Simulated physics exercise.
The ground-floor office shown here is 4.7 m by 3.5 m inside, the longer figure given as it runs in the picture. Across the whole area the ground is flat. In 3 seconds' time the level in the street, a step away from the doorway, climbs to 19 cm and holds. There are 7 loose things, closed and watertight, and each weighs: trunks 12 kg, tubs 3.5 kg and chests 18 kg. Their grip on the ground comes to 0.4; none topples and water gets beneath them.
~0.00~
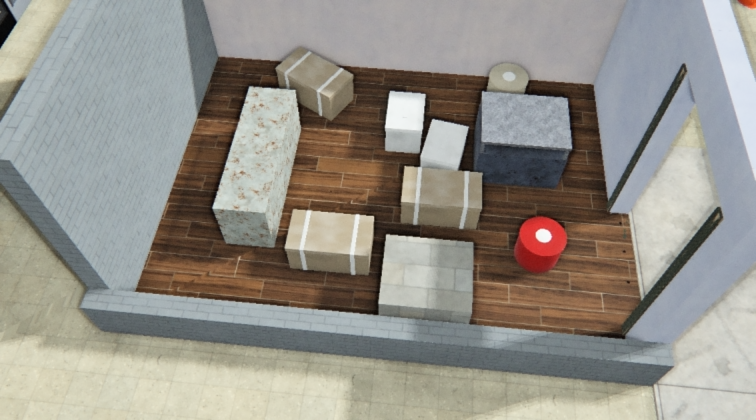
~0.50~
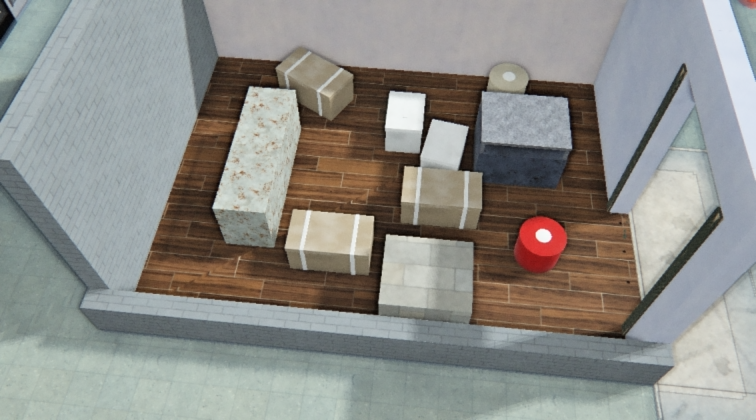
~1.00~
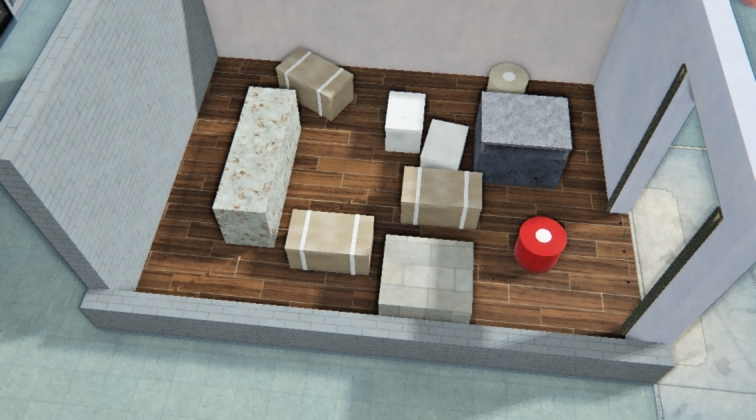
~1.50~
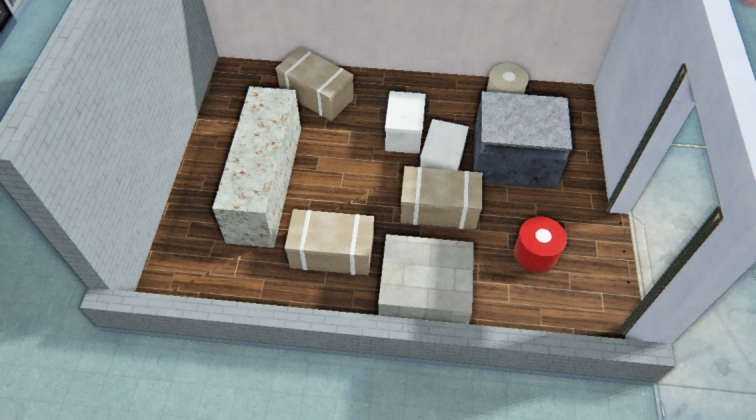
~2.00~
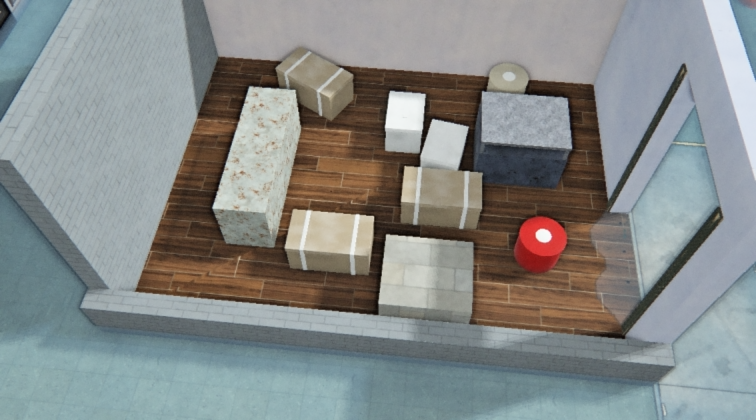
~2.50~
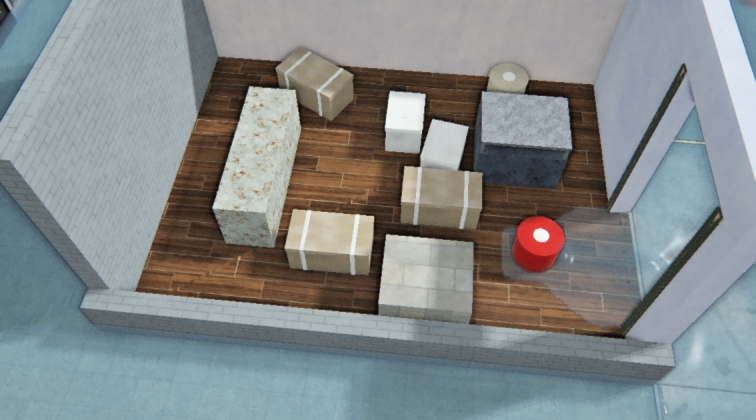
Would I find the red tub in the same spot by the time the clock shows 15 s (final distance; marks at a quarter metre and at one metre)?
It ends up well off.
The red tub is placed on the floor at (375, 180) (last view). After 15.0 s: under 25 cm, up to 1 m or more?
By then it winds up well off.
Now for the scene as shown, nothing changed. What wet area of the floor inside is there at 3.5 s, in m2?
Somewhere around 3.0 m2, roughly.
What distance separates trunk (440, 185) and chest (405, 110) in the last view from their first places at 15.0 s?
Net displacement, in order: 250 cm; 140 cm.
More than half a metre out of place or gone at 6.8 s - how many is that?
By then 2.
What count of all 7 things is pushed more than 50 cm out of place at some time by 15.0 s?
The count comes to 7.
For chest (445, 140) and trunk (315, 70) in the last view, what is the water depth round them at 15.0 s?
About 11 and 15 cm.
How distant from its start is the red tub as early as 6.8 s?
About 150 cm by then.
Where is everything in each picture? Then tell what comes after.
The red tub at (543, 236) rests on the ground; 0.0 m2 under water; 0 of 7 have shifted, in the first picture.
The red tub at (543, 236) rests on the ground; 0.0 m2 under water; 0 of 7 have shifted, in the second picture.
The red tub at (543, 236), on the bottom; water covers 0.0 m2; 0 of 7 have shifted, in the third picture.
The red tub at (543, 236), on the bottom; 0.0 m2 under water; 0 of 7 have shifted, in the fourth picture.
The red tub at (543, 236), on the bottom; water covers 0.1 m2; 0 of 7 have shifted, in the fifth picture.
The red tub at (541, 236), on the bottom; 0.7 m2 under water; 0 of 7 have shifted, in the sixth picture.
After 3.5 s the red tub is near (461, 232), 0.8 m from its start, aground; 0 afloat.
After 6.8 s the red tub is near (368, 233), 1.7 m from its start, afloat; 2 afloat.
After 11.0 s the red tub is near (329, 266), 2.1 m from its start, afloat; 6 afloat.
After 15.0 s the red tub is near (353, 267), 1.9 m from its start, afloat; 7 afloat.
